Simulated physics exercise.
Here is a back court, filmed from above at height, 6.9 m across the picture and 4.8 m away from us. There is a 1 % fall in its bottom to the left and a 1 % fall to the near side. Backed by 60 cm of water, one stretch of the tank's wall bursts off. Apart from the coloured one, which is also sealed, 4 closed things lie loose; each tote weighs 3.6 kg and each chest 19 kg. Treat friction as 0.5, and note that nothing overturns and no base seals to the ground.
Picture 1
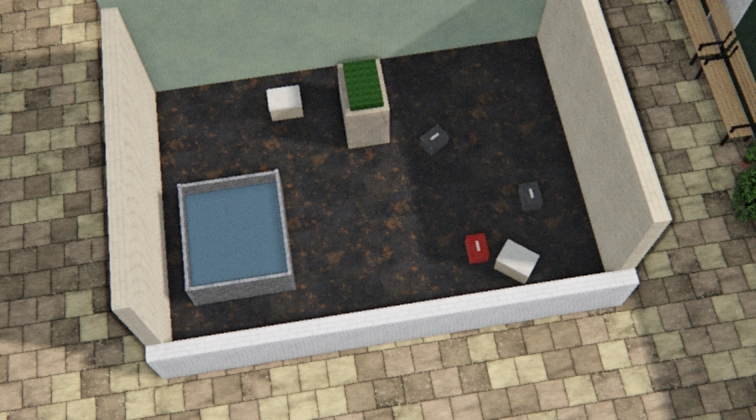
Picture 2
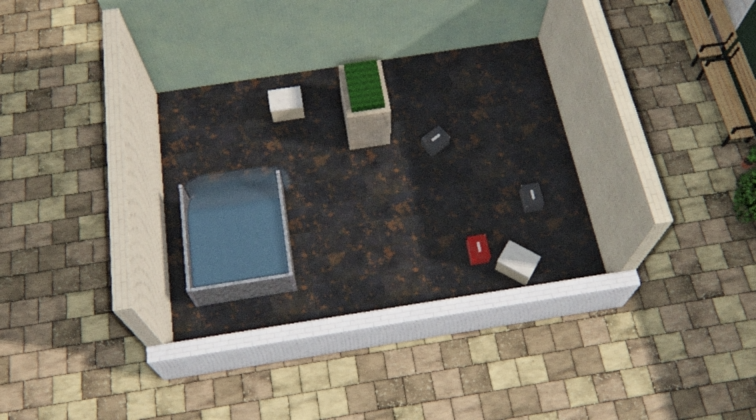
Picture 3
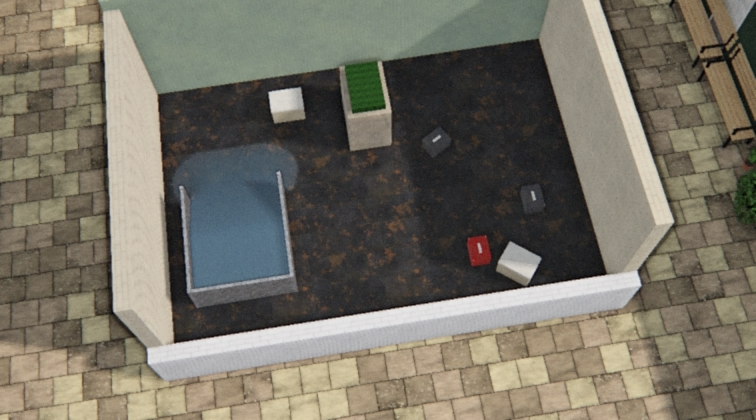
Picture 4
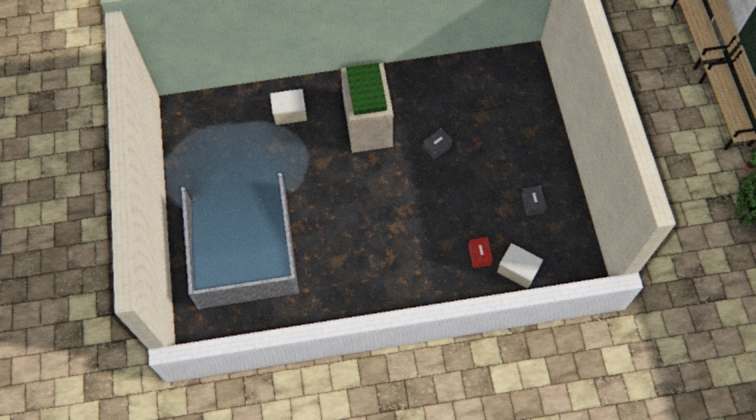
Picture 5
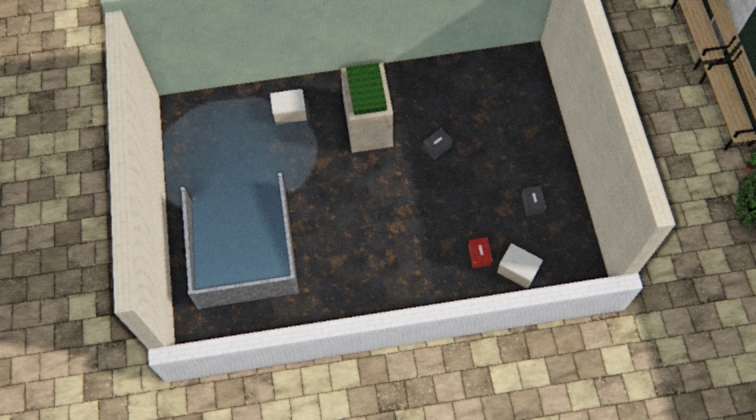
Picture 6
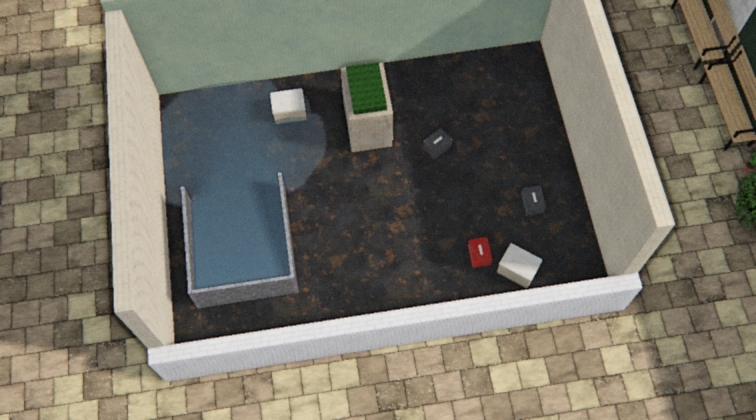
Water poured out of the tank's open back side in a walled court and spread across the dark ground, reaching around a white box near the back wall, while the red tote and other boxes stayed put.
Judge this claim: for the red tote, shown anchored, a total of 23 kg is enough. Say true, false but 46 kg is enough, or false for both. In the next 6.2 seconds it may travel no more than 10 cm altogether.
My guess is the lighter one already does it.
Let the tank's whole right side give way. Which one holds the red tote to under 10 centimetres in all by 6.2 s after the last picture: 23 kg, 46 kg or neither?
So the heavier choice alone.
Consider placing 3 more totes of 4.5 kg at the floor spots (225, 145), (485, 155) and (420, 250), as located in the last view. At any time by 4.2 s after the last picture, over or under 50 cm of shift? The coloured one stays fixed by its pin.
Results, in sequence: Exceeded / not exceeded / not exceeded.
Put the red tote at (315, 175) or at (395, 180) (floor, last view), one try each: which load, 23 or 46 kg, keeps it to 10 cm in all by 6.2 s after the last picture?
First spot: Light mass works; second spot: Light mass works.
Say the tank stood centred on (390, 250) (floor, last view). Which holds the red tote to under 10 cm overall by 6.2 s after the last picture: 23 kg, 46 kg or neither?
Then the answer is that either mass works.
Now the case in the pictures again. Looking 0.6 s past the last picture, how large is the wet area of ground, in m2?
Roughly 9.5 m2 of it is wet.
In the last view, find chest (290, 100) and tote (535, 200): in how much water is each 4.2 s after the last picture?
First roughly 3 cm, second roughly 1 cm.
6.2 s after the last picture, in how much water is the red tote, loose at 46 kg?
Depth: Approx. 5 cm.
Then, 0.6 s after the last picture the red tote would be 0 cm from its start with 23 kg and 0 cm from its start with 46 kg; 0 cm of water round it then.
Then, 2.3 s after the last picture the red tote would be 0 cm from its start with 23 kg and 0 cm from its start with 46 kg; 0 cm of water round it then.
Then, 4.2 s after the last picture the red tote would be 0 cm from its start with 23 kg and 0 cm from its start with 46 kg; 0 cm of water round it then.
Then, 6.2 s after the last picture the red tote would be 0 cm from its start with 23 kg and 0 cm from its start with 46 kg; 5 cm of water round it then.
